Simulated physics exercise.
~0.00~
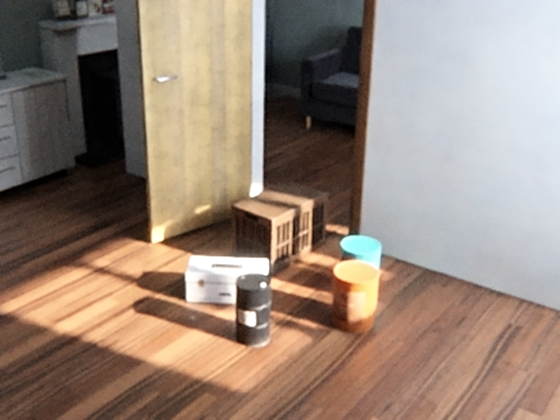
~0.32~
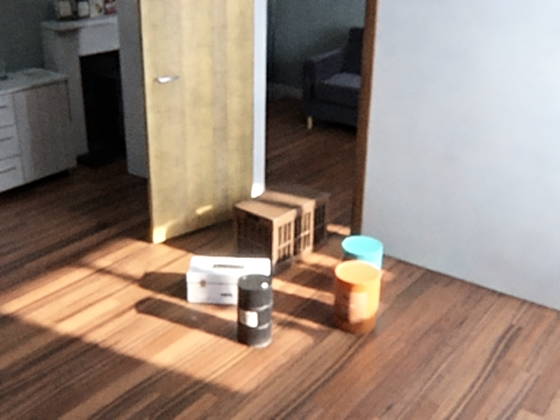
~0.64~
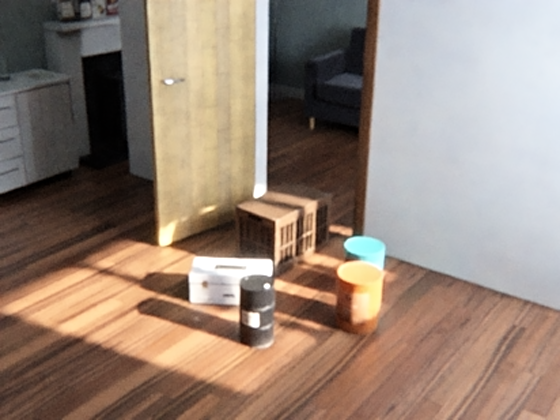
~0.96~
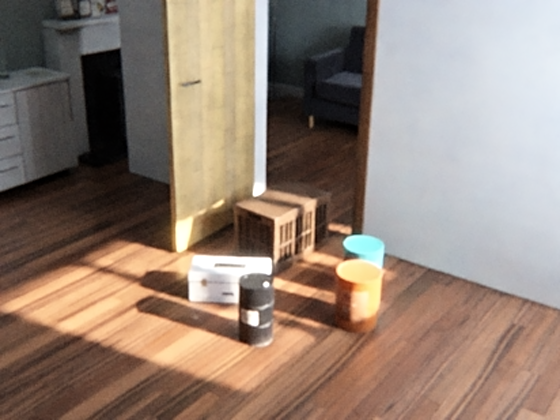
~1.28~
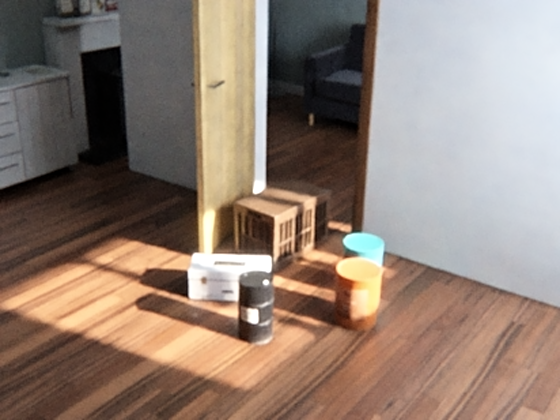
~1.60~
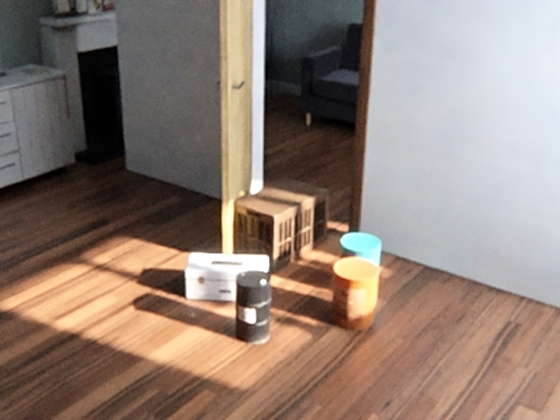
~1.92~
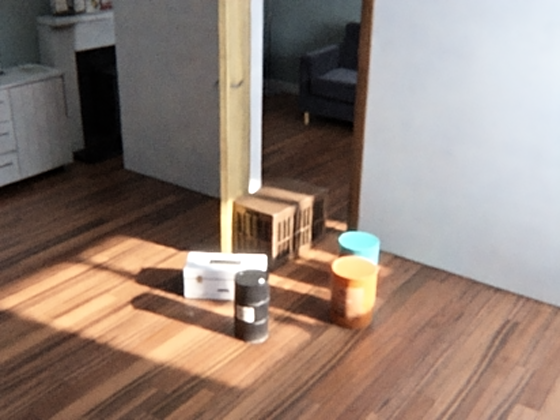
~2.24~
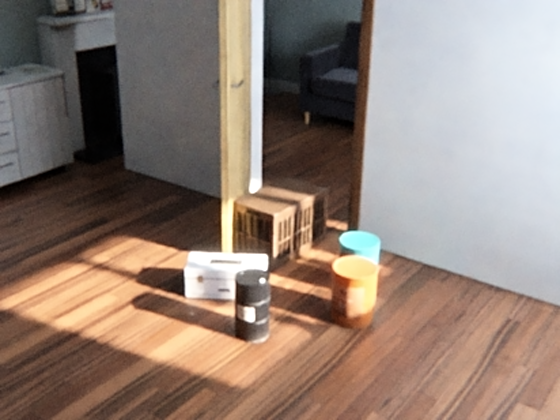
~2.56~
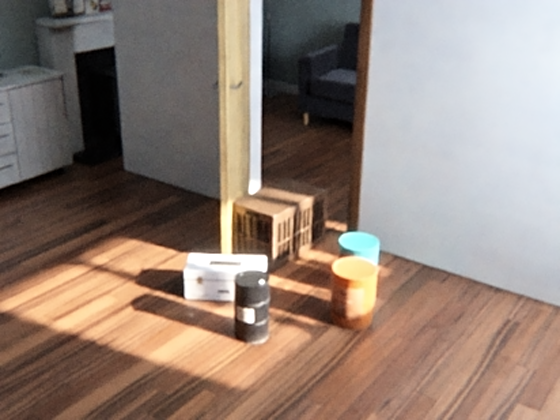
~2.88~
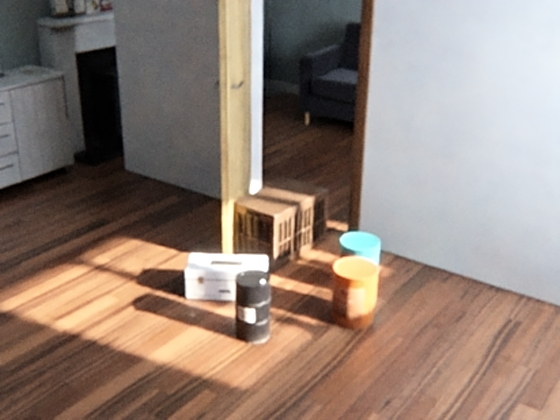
A wooden door swings steadily towards its frame, narrowing from a broad panel to a thin edge, then stops still partly open beside two brown crates, while a white box, a black canister, an orange pail and a turquoise pail stay in place on the sunlit floor.
